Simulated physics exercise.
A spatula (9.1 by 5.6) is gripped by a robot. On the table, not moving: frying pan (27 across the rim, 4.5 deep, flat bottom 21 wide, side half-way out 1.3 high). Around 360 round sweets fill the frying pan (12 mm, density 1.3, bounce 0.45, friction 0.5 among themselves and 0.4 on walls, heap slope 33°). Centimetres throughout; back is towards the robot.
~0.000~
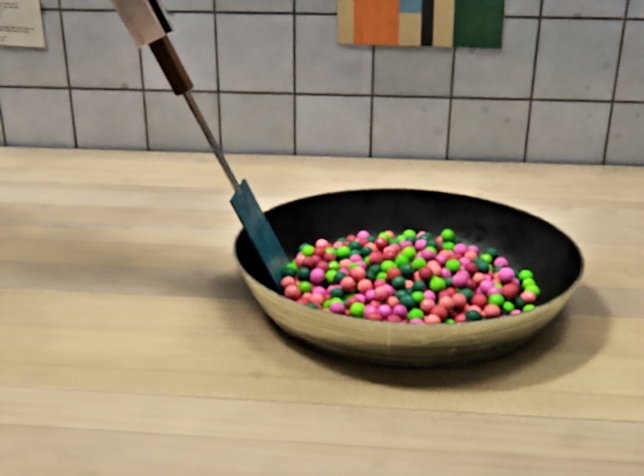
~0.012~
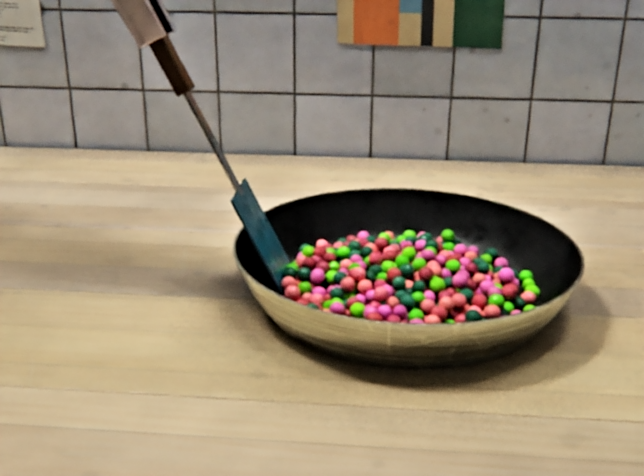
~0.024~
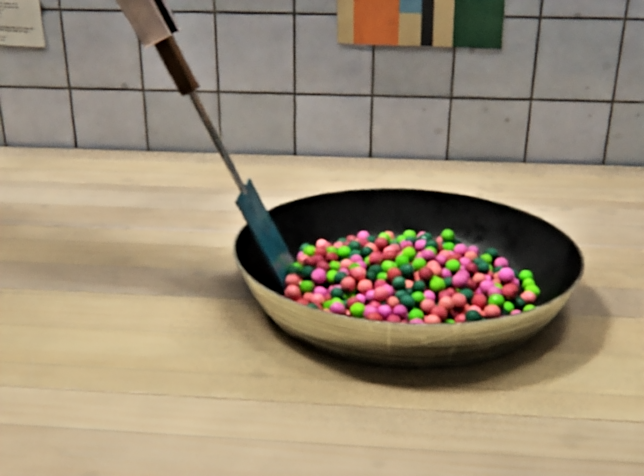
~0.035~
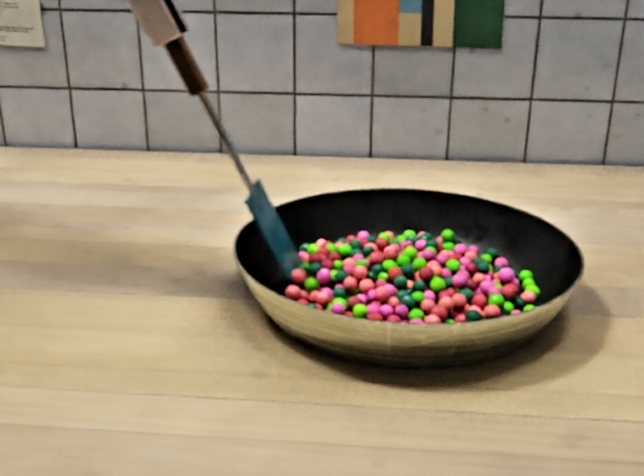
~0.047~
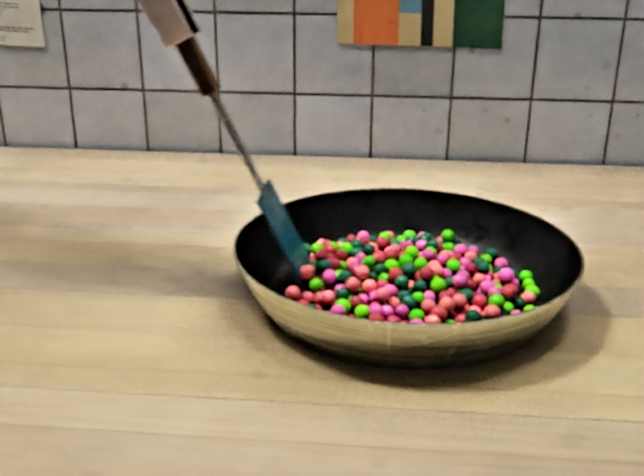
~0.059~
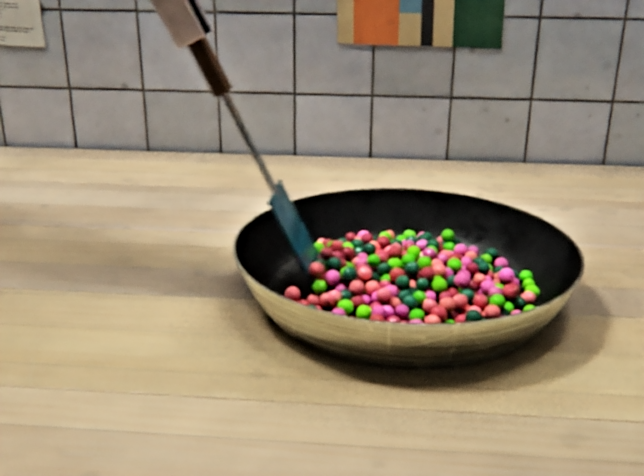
Teal spatula gripped by a robot sliding slightly right through pink, green and teal round sweets in a still frying pan.
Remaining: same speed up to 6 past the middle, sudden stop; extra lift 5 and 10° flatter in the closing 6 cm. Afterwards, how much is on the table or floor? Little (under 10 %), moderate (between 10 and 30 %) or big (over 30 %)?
Answer: Little; under 10 % of the round sweets finish on the table or floor.
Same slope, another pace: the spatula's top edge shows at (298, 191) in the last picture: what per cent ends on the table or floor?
Some 10 per cent.
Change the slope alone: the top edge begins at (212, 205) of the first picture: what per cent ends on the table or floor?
About 5 per cent.
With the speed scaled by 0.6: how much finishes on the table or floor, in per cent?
About 0 per cent.
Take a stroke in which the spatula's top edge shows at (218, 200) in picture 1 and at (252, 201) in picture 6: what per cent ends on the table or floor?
Some 5 per cent.
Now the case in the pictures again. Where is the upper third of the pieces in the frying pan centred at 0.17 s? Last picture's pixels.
At about (448, 275).
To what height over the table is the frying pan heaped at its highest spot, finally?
Some 4.0 cm.
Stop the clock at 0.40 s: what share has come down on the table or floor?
Some 0 per cent.
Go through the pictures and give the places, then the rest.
In the first picture, spatula top edge at (237, 189), sloping 64°; upper third of the load around (400, 274), from x 280 to 530, top at y 235; 364 in the frying pan.
In the second picture, spatula top edge at (238, 189), sloping 64°; upper third of the load around (400, 274), from x 280 to 530, top at y 235.
In the third picture, spatula top edge at (243, 189), sloping 64°; upper third of the load around (399, 273), from x 280 to 530, top at y 235.
In the fourth picture, spatula top edge at (252, 189), sloping 64°; upper third of the load around (398, 272), from x 280 to 530, top at y 235.
In the fifth picture, spatula top edge at (263, 190), sloping 64°; upper third of the load around (396, 272), from x 280 to 530, top at y 235.
In the sixth picture, spatula top edge at (274, 190), sloping 64°; upper third of the load around (397, 270), from x 280 to 530, top at y 235; 364 in the frying pan.
After 0.12 s, sloping 64°, highest piece 4 above the table; 364 in the frying pan.
After 0.17 s, sloping 60°, highest piece 6 above the table; 364 in the frying pan.
After 0.40 s, sloping 54°, highest piece 5 above the table; 359 in the frying pan, 5 on the table or floor.
After 1.45 s, sloping 54°, highest piece 4 above the table; 358 in the frying pan, 6 on the table or floor.
At rest, 358 in the frying pan, 6 on the table or floor. That is 2 % on the table or floor.
